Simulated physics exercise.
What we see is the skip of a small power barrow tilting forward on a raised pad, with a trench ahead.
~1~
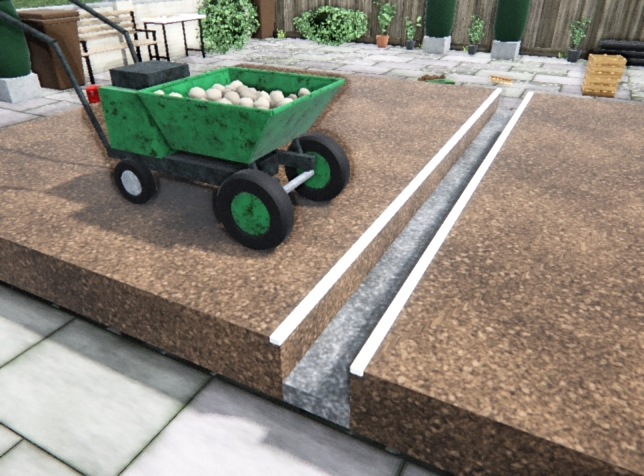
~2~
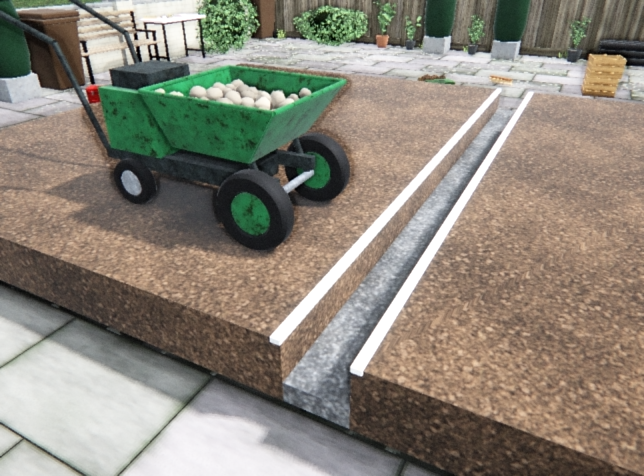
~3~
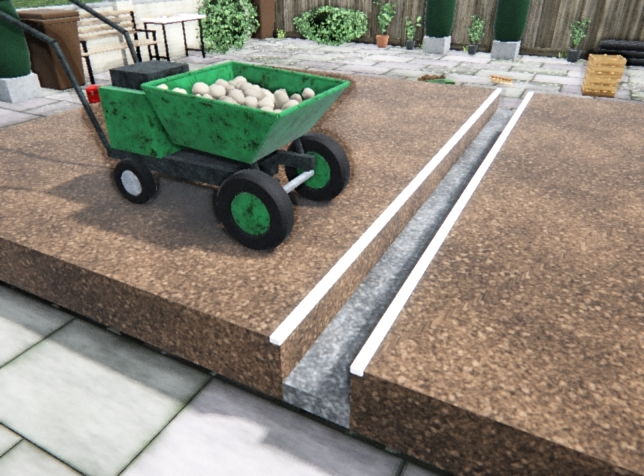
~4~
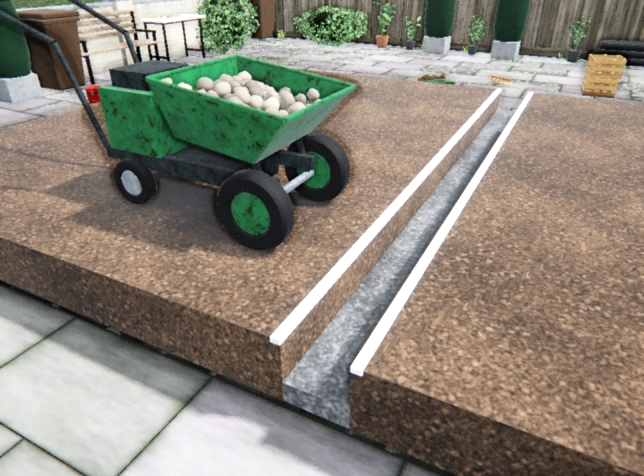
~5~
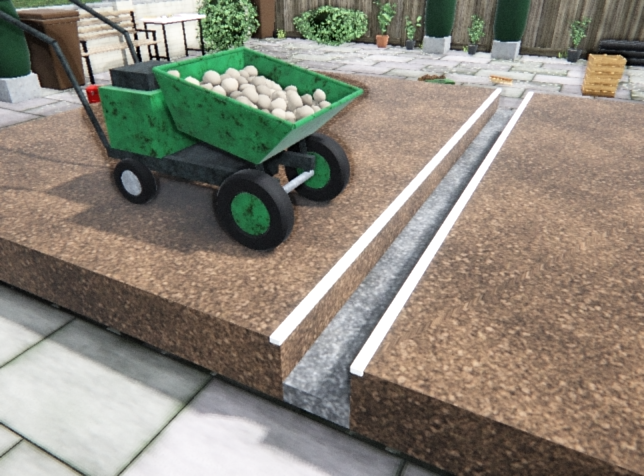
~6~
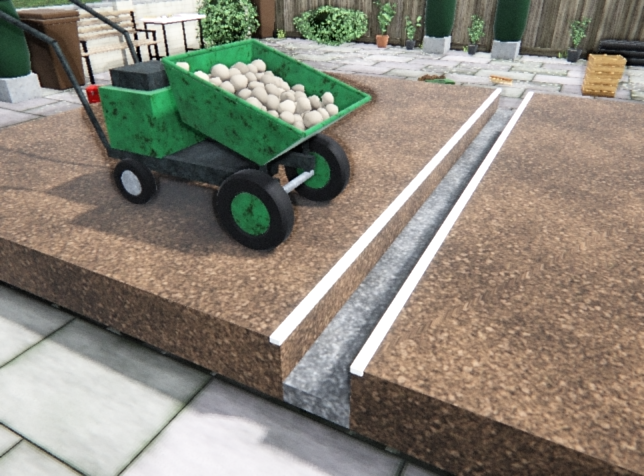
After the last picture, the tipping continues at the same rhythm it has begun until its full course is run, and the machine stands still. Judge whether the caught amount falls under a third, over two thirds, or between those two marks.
Higher than two thirds.
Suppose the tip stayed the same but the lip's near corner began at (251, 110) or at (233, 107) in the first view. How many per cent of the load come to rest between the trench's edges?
That works out to 100 per cent for the first position and 80 per cent for the second.
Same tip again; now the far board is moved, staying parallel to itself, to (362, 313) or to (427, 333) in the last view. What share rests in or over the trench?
The first try comes to close to 50 per cent, the next to 100 per cent.
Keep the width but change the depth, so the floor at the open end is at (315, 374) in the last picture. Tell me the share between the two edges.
70 %, roughly.
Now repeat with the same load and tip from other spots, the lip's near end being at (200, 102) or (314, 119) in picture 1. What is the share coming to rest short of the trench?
First some 50, then 0 per cent.
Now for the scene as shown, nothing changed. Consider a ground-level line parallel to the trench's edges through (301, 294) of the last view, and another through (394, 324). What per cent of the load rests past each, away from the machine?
Estimate, first then second: 100 %, 20 %.
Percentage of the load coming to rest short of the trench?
Some 0 per cent.
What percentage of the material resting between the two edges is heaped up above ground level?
My estimate would be close to 10 per cent.
Shortly afterwards, skip tipped steeply; the whole lot in the skip.
Next, skip tipped right over; the bulk in the skip; near a quarter in or heaped over the trench; only a few falling.
Some moments later, skip tipped right over; a little in the skip; near two thirds in or heaped over the trench; near a quarter beyond it.
In the end, skip tipped right over; the bulk in or heaped over the trench; near a quarter beyond it.
